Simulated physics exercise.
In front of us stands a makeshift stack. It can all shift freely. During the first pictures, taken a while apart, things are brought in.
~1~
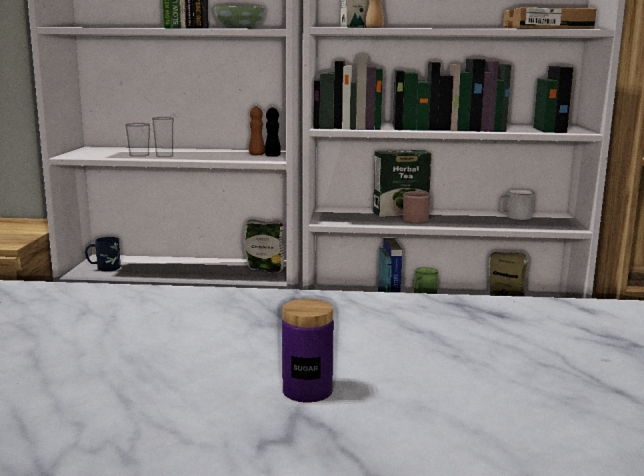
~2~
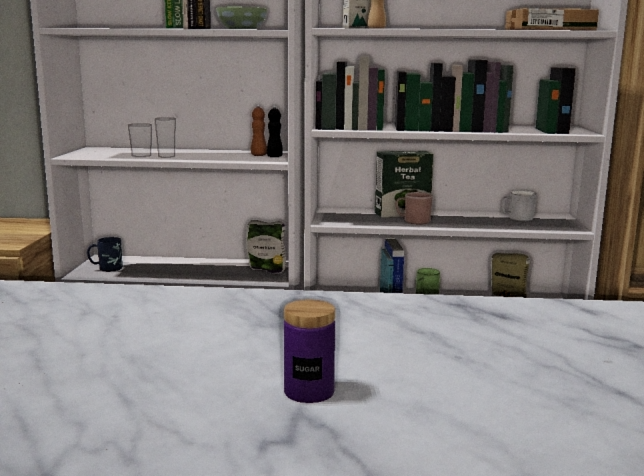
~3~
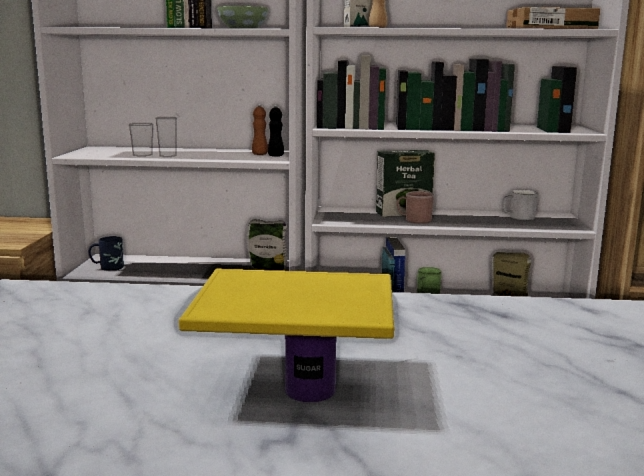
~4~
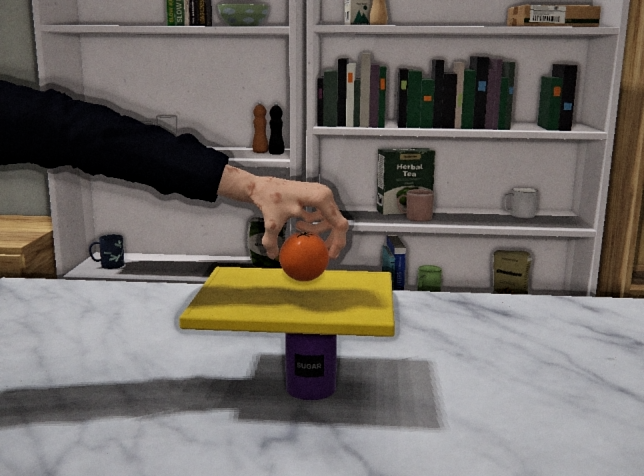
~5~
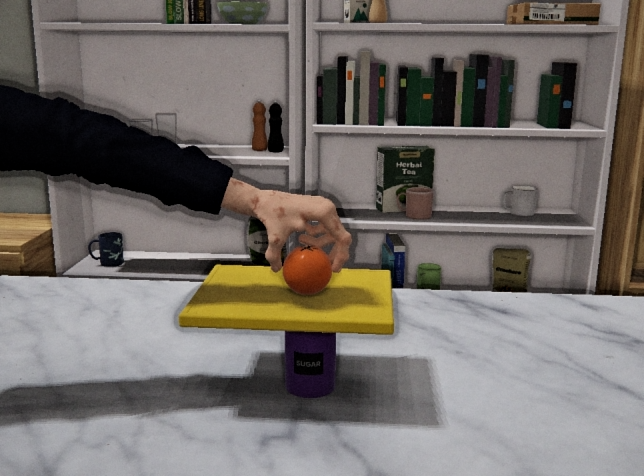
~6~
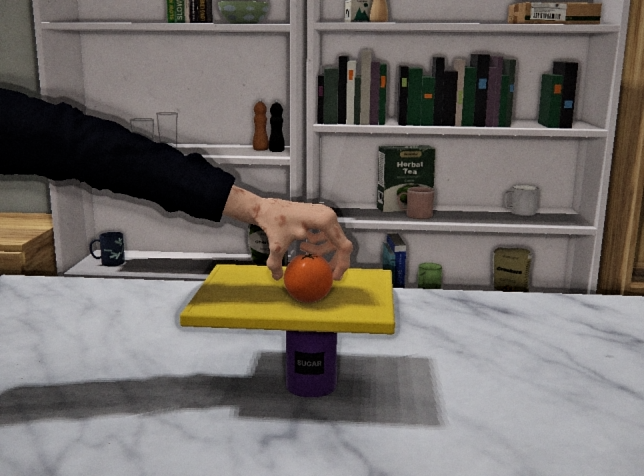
Yellow board appearing atop a purple sugar canister on a marble counter, then a hand lowering an orange tomato onto it.
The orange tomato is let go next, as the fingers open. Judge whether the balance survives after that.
It is going to remain upright.
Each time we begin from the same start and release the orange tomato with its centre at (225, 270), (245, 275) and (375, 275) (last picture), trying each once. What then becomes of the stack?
The first time it collapses, the second time it collapses, and the third time it stays standing.
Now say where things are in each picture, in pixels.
The last thing is not in view yet, in the first picture.
The last thing is not in view yet, in the second picture.
The last thing is not in view yet; yellow lid (295, 300), in the third picture.
Still above its spot; orange tomato (304, 256); yellow lid (295, 298), in the fourth picture.
Still above its spot; orange tomato (307, 270); yellow lid (294, 296), in the fifth picture.
Set down, still held; orange tomato (308, 278); yellow lid (295, 295), in the sixth picture.
Then, 0.20 s after the last picture, nothing has stirred.
Then, 0.40 s after the last picture, orange tomato resting near (308, 278).
At rest, all 3 in place. Seen from the same camera at the end, orange tomato near (308, 278). The stack keeps its balance.
